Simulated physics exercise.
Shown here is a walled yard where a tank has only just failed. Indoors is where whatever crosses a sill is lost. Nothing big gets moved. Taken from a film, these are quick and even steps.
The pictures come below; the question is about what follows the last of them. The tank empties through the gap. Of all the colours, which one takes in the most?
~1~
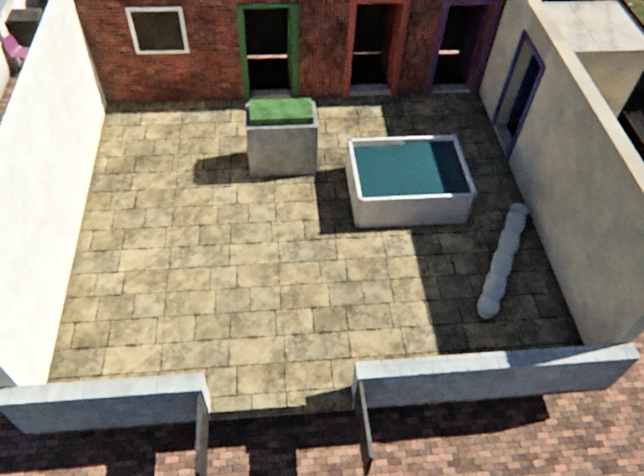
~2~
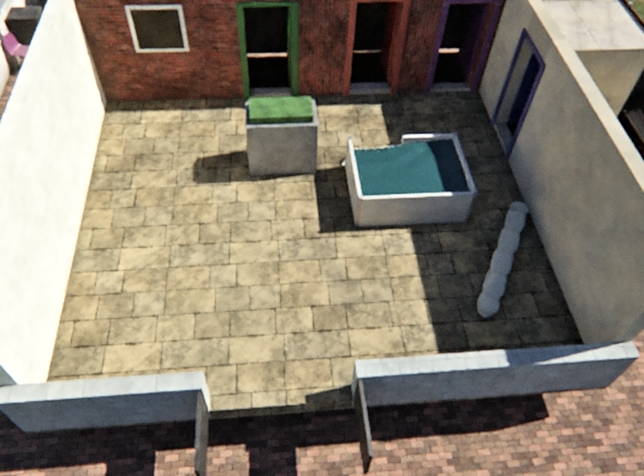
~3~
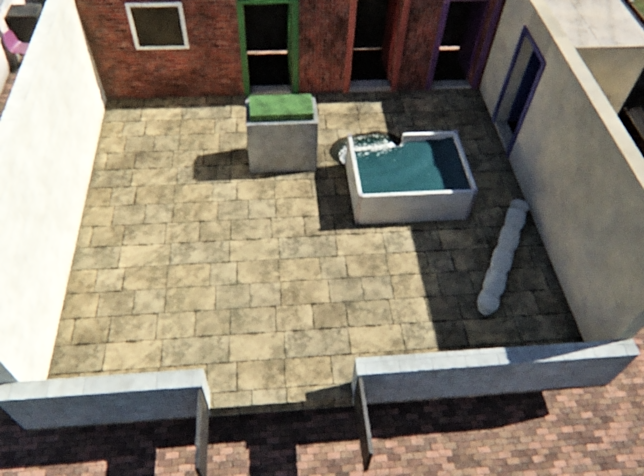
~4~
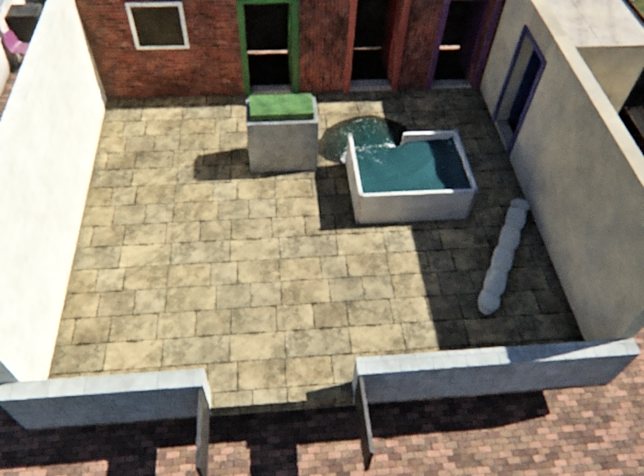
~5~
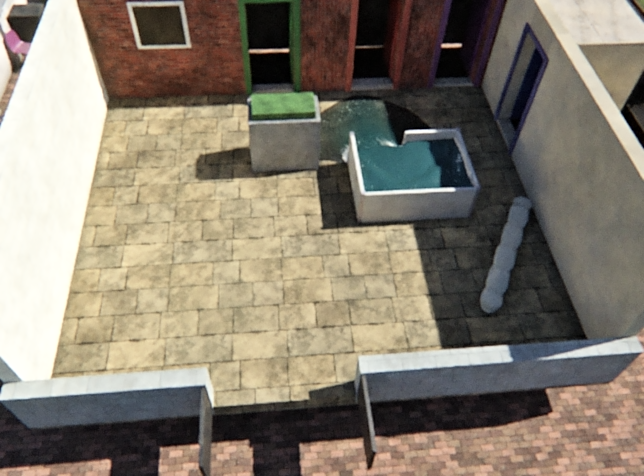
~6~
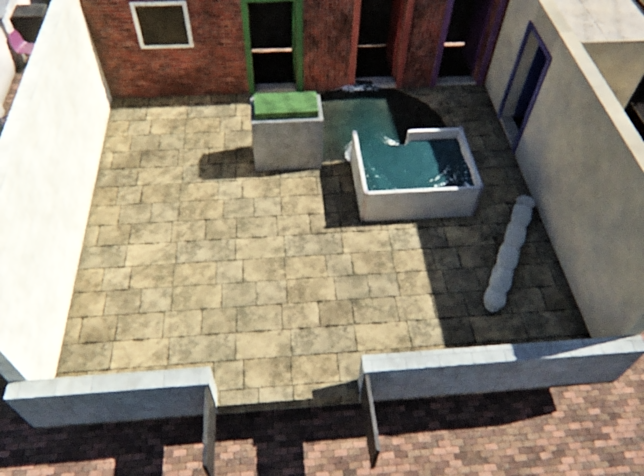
The red one.
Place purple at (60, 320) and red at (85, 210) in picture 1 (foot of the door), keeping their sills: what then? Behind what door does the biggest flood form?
My pick is the green door.
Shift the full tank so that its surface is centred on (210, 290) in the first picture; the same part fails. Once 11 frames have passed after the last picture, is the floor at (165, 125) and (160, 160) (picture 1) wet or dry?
The first point is taken by the flood and the second is taken by the flood.
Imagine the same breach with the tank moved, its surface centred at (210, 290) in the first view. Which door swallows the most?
That would be the one in green.
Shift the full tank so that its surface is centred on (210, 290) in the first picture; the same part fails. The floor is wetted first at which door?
The green door.
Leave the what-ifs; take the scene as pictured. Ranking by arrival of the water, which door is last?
Last is the blue door.
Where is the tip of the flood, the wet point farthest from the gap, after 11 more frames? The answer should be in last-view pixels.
I'd say around (156, 99).
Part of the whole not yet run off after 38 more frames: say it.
Roughly 84 per cent.
A moment on, water covers 15 % of the floor; blue door not reached, purple door wet at the sill, nothing in, red door some in, green door wet at the sill, nothing in.
Next, water covers 20 % of the floor; blue door not reached, purple door wet at the sill, nothing in, red door a lot in, green door some in.
Then, water covers 30 % of the floor; blue door wet at the sill, nothing in, purple door a trickle in, red door a lot in, green door some in.
Later, water covers 50 % of the floor; blue door wet at the sill, nothing in, purple door some in, red door a lot in, green door some in.
In the end, water covers 70 % of the floor; blue door wet at the sill, nothing in, purple door some in, red door a lot in, green door a lot in; the red door has let in the most.
